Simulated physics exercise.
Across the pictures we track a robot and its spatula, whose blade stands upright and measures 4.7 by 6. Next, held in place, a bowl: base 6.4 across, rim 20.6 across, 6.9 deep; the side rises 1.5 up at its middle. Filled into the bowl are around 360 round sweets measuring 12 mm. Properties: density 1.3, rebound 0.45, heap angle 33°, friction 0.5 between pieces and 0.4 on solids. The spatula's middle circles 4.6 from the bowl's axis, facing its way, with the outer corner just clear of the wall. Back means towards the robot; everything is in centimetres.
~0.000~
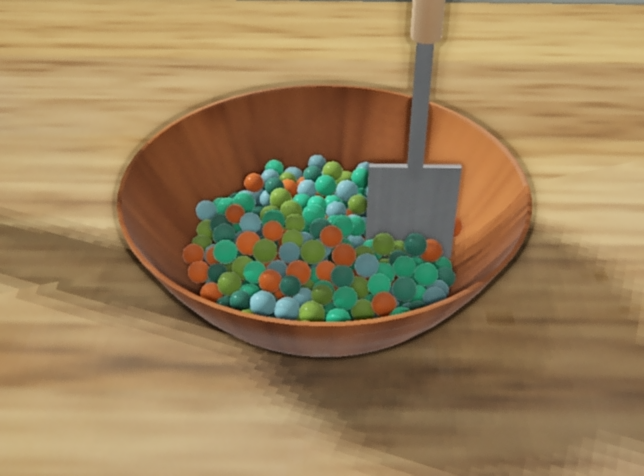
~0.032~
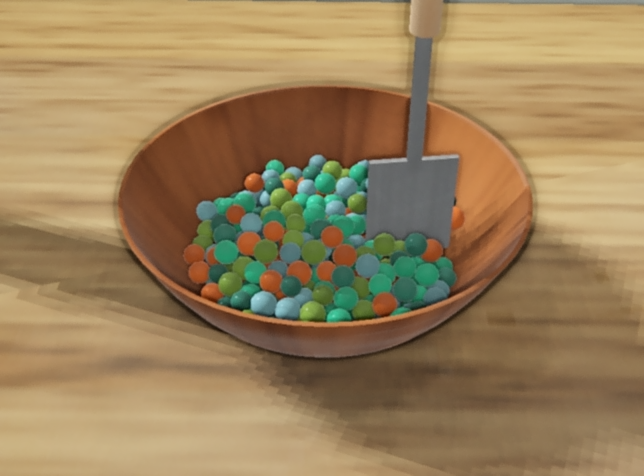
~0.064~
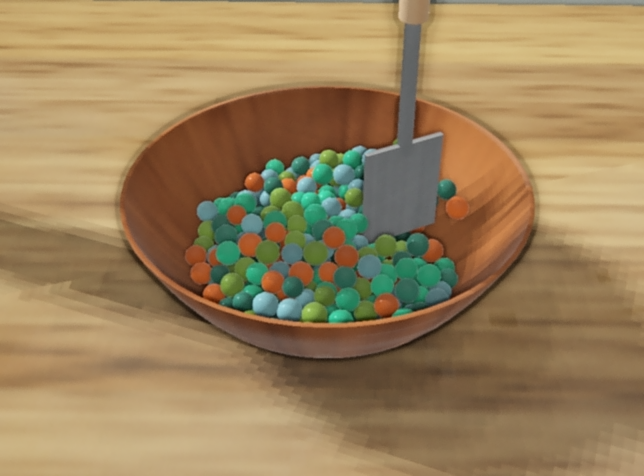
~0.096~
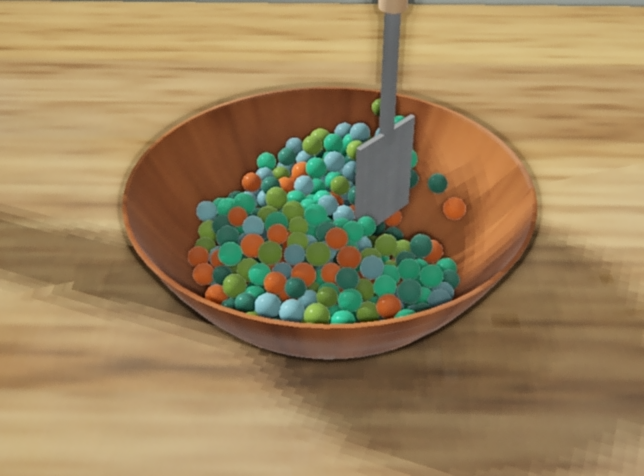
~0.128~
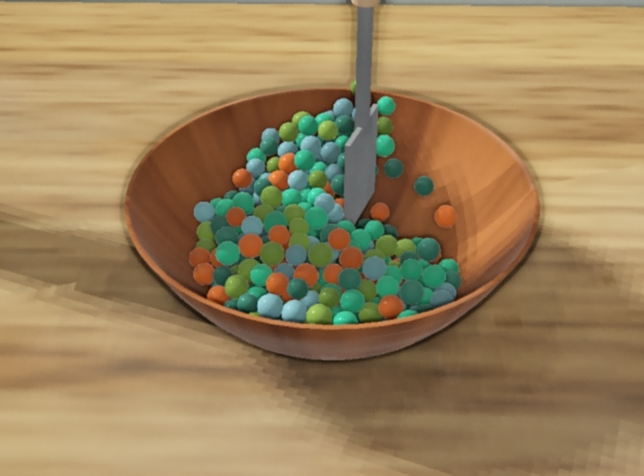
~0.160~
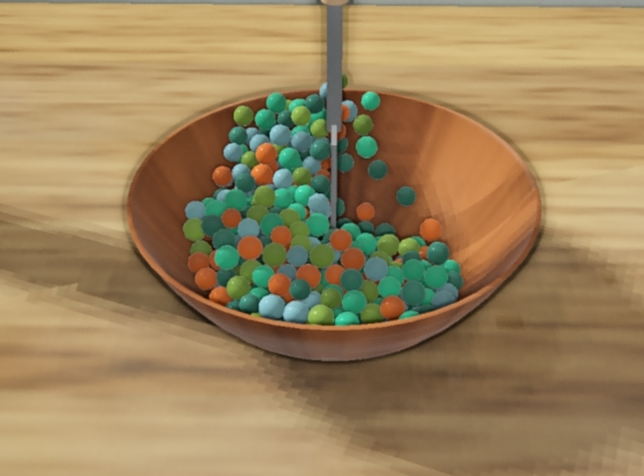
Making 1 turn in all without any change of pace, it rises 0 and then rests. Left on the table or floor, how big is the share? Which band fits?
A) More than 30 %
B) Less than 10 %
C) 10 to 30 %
10 to 30 %.
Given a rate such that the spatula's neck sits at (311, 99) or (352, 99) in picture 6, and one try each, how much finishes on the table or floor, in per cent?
Near 25 per cent for the first, near 10 per cent for the second.
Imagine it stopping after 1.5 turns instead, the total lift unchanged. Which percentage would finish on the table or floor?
Estimate: Near 20 %.
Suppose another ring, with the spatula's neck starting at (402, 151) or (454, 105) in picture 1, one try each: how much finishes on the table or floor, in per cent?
I'd guess some 5 and 5 percent.
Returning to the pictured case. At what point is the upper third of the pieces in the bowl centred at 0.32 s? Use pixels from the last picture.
I'd point to somewhere close to (208, 243).
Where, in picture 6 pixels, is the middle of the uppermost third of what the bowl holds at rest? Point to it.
Estimated centre: (399, 185).
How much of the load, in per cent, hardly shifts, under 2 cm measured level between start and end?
10 %.
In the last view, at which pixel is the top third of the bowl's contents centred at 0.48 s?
(424, 264).
After 0.32 s, 193° round, highest piece 10 above the table; 350 in the bowl, 2 on the table or floor, 10 in flight or on the tool.
After 0.48 s, 296° round, highest piece 9 above the table; 322 in the bowl, 21 on the table or floor, 19 in flight or on the tool.
After 0.76 s, 0° round, highest piece 7 above the table; 308 in the bowl, 54 on the table or floor.
After 1.46 s, 0° round, highest piece 7 above the table; 308 in the bowl, 54 on the table or floor.
In the end, 308 in the bowl, 54 on the table or floor. That is 15 % on the table or floor.
